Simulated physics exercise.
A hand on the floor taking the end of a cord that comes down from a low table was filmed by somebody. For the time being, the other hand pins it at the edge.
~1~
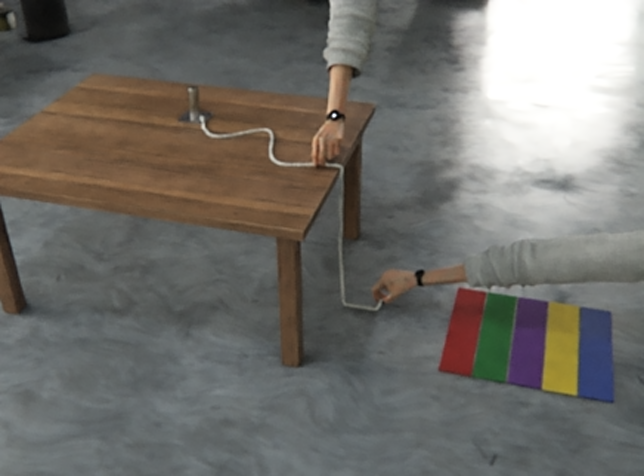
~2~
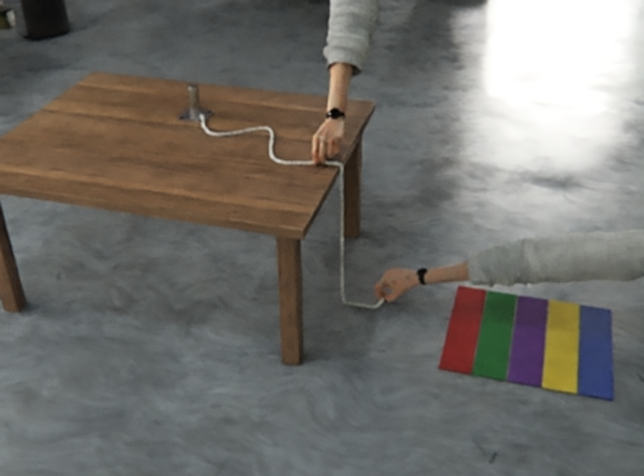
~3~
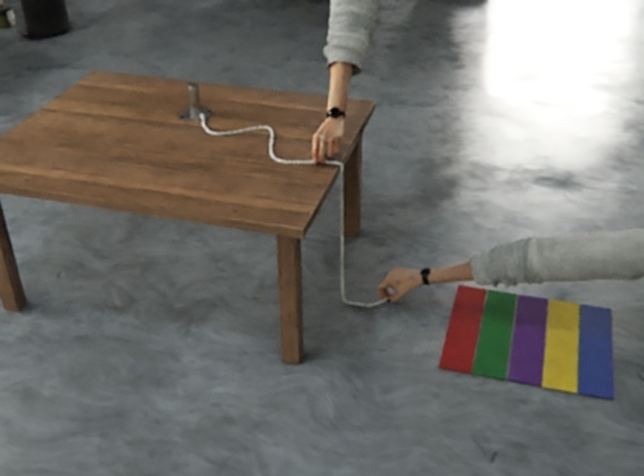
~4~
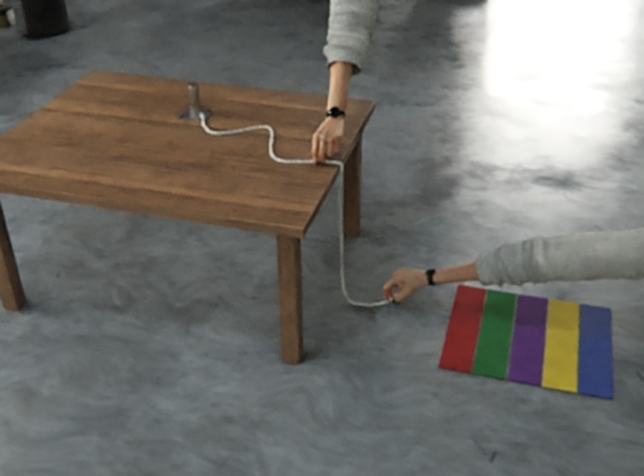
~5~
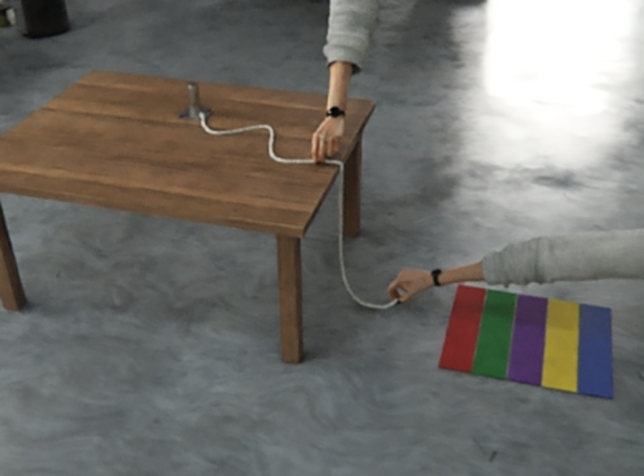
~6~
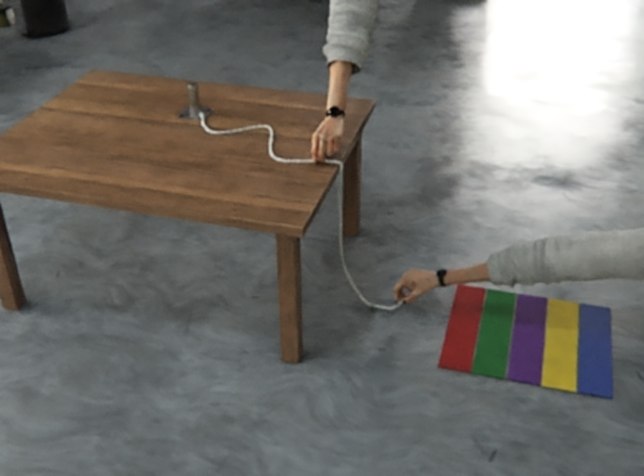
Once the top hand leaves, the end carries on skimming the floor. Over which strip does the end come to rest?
Over the yellow strip.
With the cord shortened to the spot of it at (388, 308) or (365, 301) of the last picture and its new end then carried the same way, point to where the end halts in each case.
In turn, (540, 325) for the first and (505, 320) for the second.
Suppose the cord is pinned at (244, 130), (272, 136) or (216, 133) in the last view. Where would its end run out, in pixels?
(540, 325); (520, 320); (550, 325).
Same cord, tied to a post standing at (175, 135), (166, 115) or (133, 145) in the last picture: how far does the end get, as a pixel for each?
Results per try: (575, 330); (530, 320); (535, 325).
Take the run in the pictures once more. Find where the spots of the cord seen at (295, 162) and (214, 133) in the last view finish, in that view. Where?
At (369, 167), then (242, 124).
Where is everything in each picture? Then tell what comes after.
End (381, 300); red (458, 357); green (492, 363); purple (526, 369); yellow (561, 375); blue (596, 381), in the first frame.
End (383, 299); cord through (206, 129) (267, 129) (273, 158) (339, 167) (342, 231) (342, 287), in the second frame.
End (387, 299), in the third frame.
End (392, 299); cord through (206, 128) (267, 127) (273, 157) (339, 165) (341, 230) (343, 286), in the fourth frame.
End (397, 300), in the fifth frame.
End (402, 300); cord through (206, 127) (266, 127) (273, 156) (339, 165) (340, 229) (353, 285), in the sixth frame.
A little later, end near (511, 318); over green.
Next, end near (547, 324); over purple.
When it is tight, end near (569, 328); over yellow. It gets as far as the yellow strip.
